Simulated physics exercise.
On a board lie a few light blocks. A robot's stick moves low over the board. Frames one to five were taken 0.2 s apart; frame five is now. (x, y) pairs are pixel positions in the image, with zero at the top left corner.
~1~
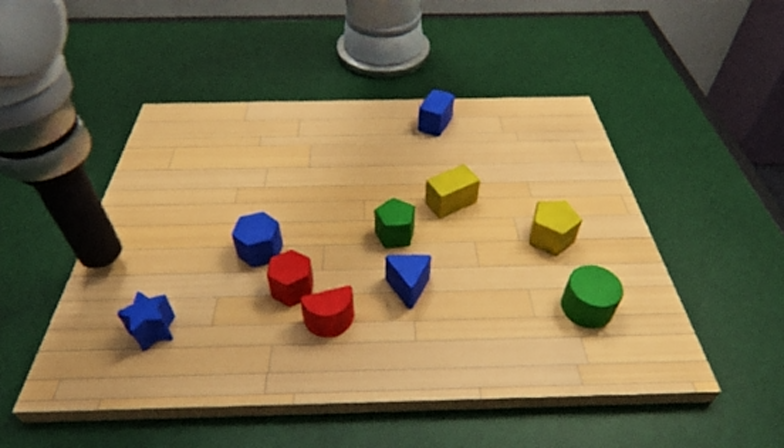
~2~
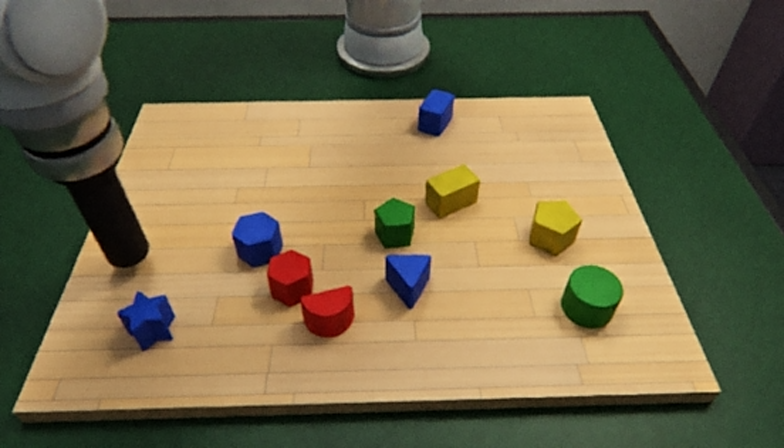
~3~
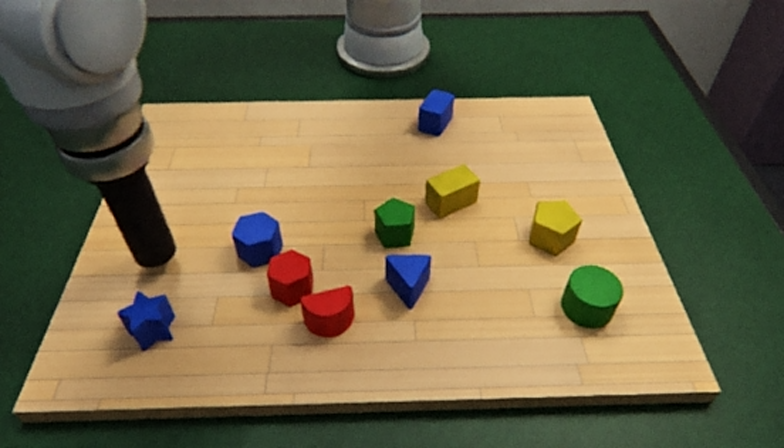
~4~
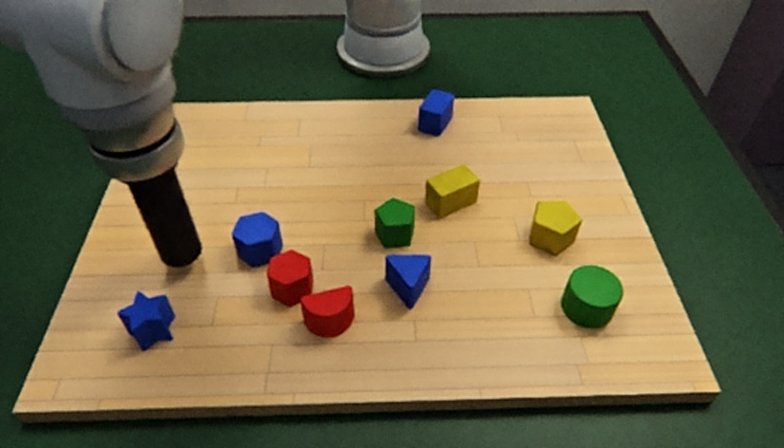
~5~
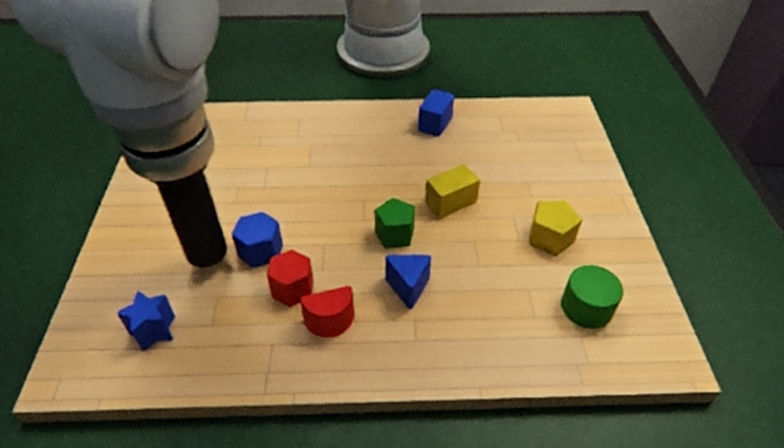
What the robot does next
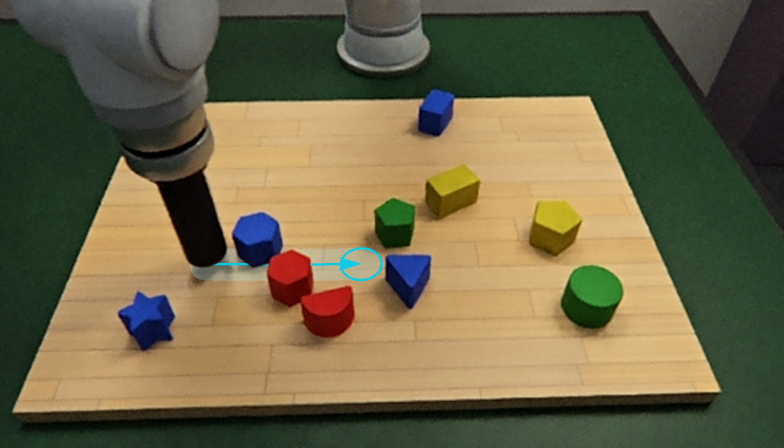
A pale wooden board on a dark green surface is seen from above at an angle, by a camera that stays still. Spread over it are a blue star at left, blue and red hexagonal blocks, a red half-round, a green pentagon and blue triangle near the middle, yellow blocks and a green cylinder rightward, and a blue block at the back. A grey robot arm slides its black stick steadily right from the left edge, nearing the blue hexagonal block, while every block stays still.
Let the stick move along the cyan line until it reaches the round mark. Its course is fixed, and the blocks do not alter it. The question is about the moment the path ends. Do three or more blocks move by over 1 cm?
I believe not.
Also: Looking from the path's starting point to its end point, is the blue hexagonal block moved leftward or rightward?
It moves off to the left.
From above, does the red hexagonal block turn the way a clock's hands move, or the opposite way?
Rotation: Clockwise.
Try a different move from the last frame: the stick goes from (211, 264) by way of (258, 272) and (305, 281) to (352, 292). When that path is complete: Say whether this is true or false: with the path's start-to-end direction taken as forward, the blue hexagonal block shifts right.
That statement is not accurate.
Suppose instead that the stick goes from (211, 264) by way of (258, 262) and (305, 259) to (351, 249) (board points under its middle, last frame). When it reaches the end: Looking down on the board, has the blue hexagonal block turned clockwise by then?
No - that is not the case.
The drawn path runs from (211, 264) directly to (361, 264).
On the path given first. One third of the way, stick at (260, 252); blue hexagonal block at (292, 218), turned 40° anticlockwise.
Two thirds of the way, stick at (311, 252); blue hexagonal block at (312, 211), turned 95° anticlockwise; red hexagonal block at (303, 275), turned 30° clockwise.
At the end, stick at (360, 252); blue hexagonal block at (313, 211), turned 100° anticlockwise; red hexagonal block at (303, 275), turned 30° clockwise; blue triangle not moved.
